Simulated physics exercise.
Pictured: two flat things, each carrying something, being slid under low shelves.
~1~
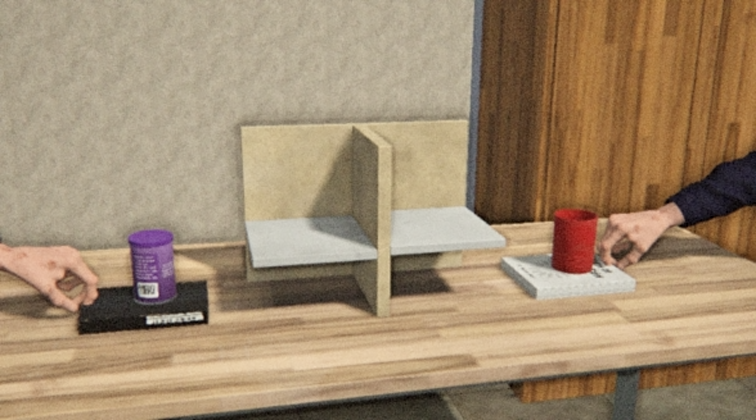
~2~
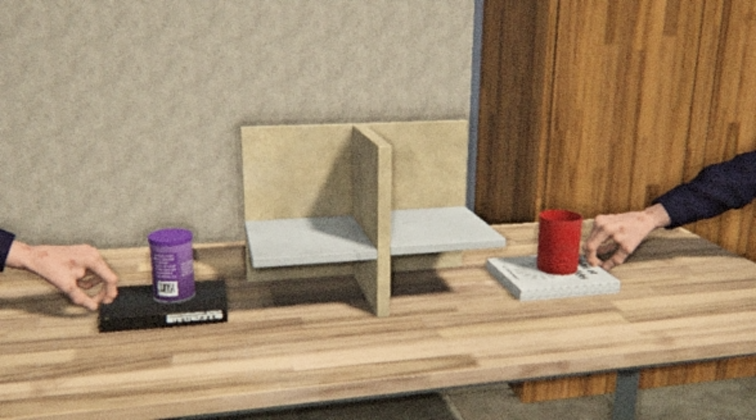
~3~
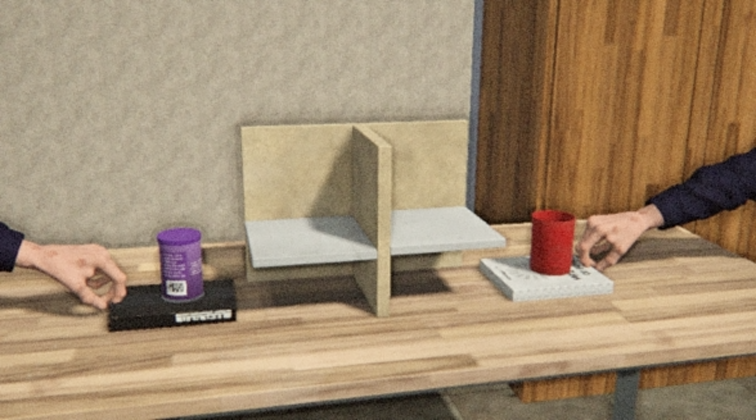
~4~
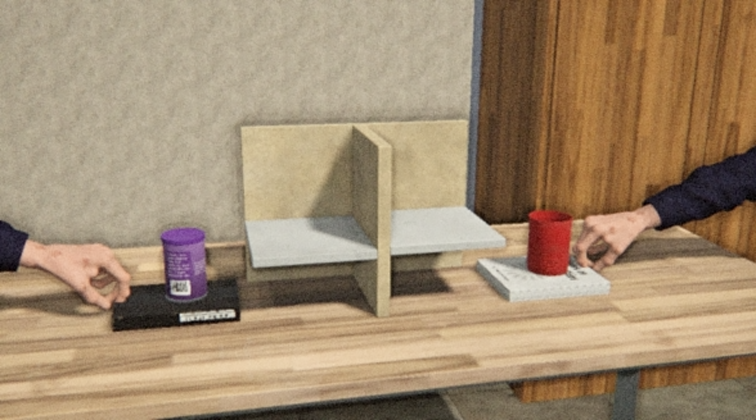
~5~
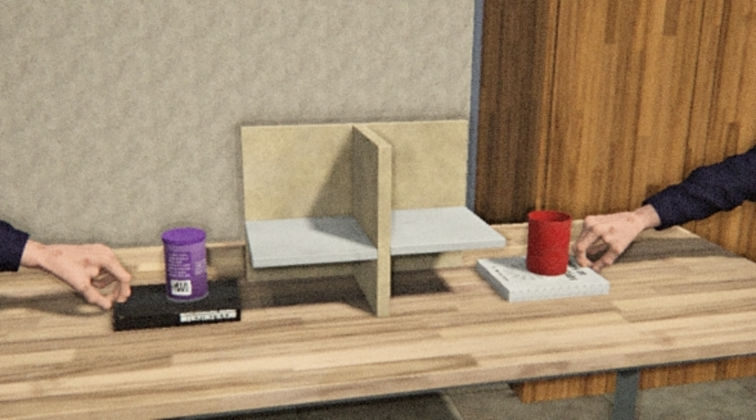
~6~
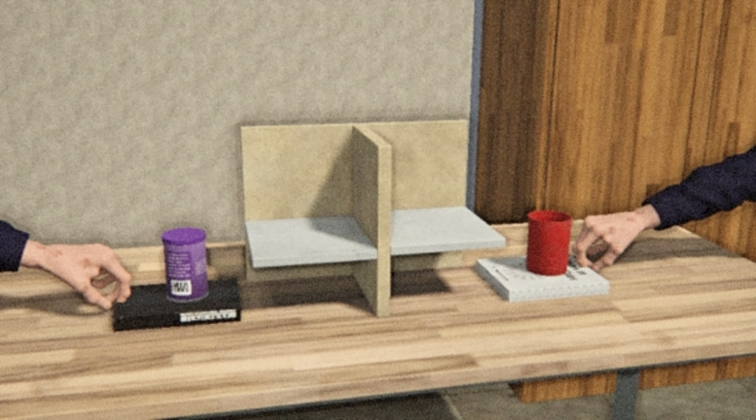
A purple tin on a black box and a red beaker on a white book were slid a short way inward by two hands, toward the low shelves between them, then barely moved.
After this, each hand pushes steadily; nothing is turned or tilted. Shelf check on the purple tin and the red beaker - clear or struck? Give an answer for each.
Check: Purple tin struck; red beaker struck.
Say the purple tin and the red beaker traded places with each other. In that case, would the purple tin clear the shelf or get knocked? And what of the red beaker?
After the change, the purple tin runs into the shelf and the red beaker runs into the shelf.
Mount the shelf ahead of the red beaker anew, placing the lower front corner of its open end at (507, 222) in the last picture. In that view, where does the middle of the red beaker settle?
It ends up near (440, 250).
Then, 1.60 s past the last view, purple tin leaning 8° off how it started near (230, 261); red beaker leaning 18° off how it started near (499, 246).
Finally, the purple tin is knocked back, near (196, 290); the red beaker is knocked back, near (529, 262).
